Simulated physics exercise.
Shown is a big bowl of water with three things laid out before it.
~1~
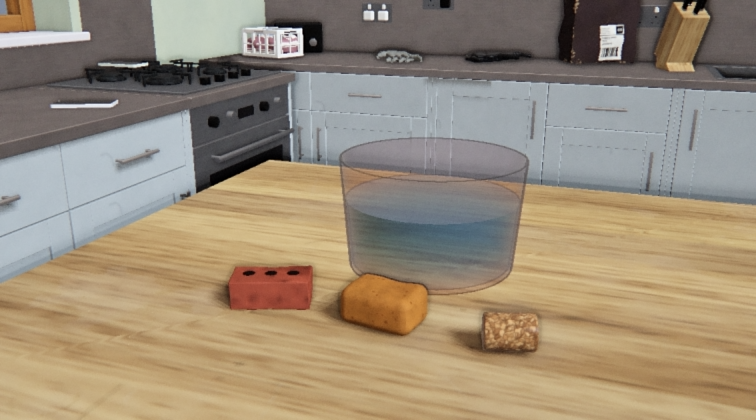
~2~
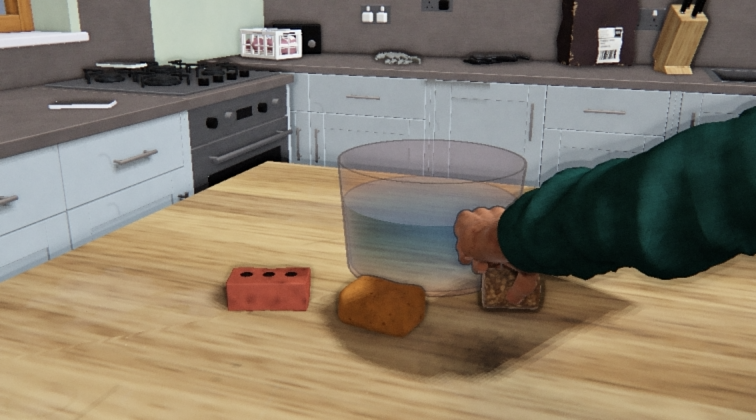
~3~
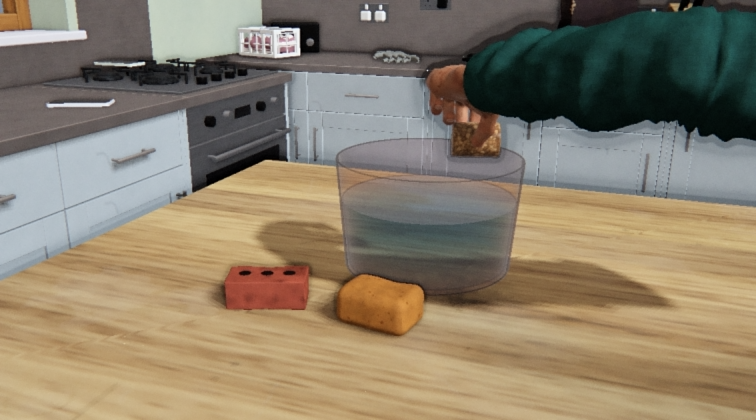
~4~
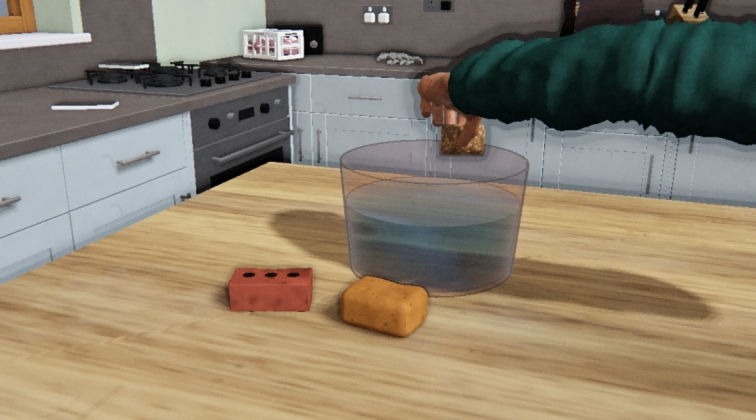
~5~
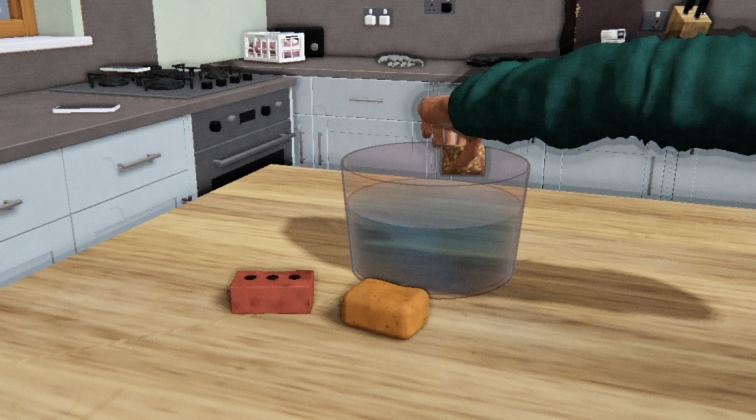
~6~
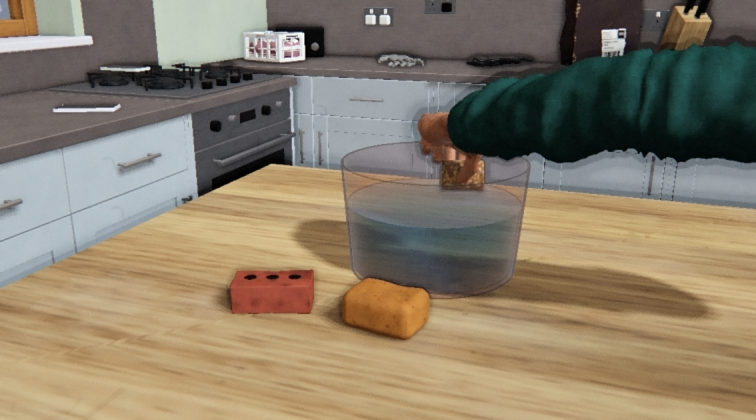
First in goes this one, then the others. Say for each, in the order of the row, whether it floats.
Starting at the left, it drops under, then it rides the liquid, then it rides the liquid.
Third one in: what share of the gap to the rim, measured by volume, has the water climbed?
I'd put it near 10 per cent.
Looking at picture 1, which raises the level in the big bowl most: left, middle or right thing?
That would be the one at the far left, I'd say.
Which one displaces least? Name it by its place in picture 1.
Note: The far-right item.
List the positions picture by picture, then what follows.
The first picture shows the row from the left; piece of brick (272, 288); bread roll (384, 304); cork (510, 332).
The second picture shows a hand picks up the cork; cork (511, 288); bread roll (382, 305).
In the third picture, it is carried over; cork (476, 139); piece of brick (268, 288).
In the fourth picture, it is above the big bowl; cork (462, 140); bread roll (384, 306).
The fifth picture shows it comes down; cork (462, 160); piece of brick (273, 292).
In the sixth picture, it is just over the surface; piece of brick (273, 292); bread roll (385, 308); cork (462, 175).
Soon after, the cork floats.
Later, the bread roll floats.
In the end, the piece of brick goes to the bottom; afloat, bread roll and cork.
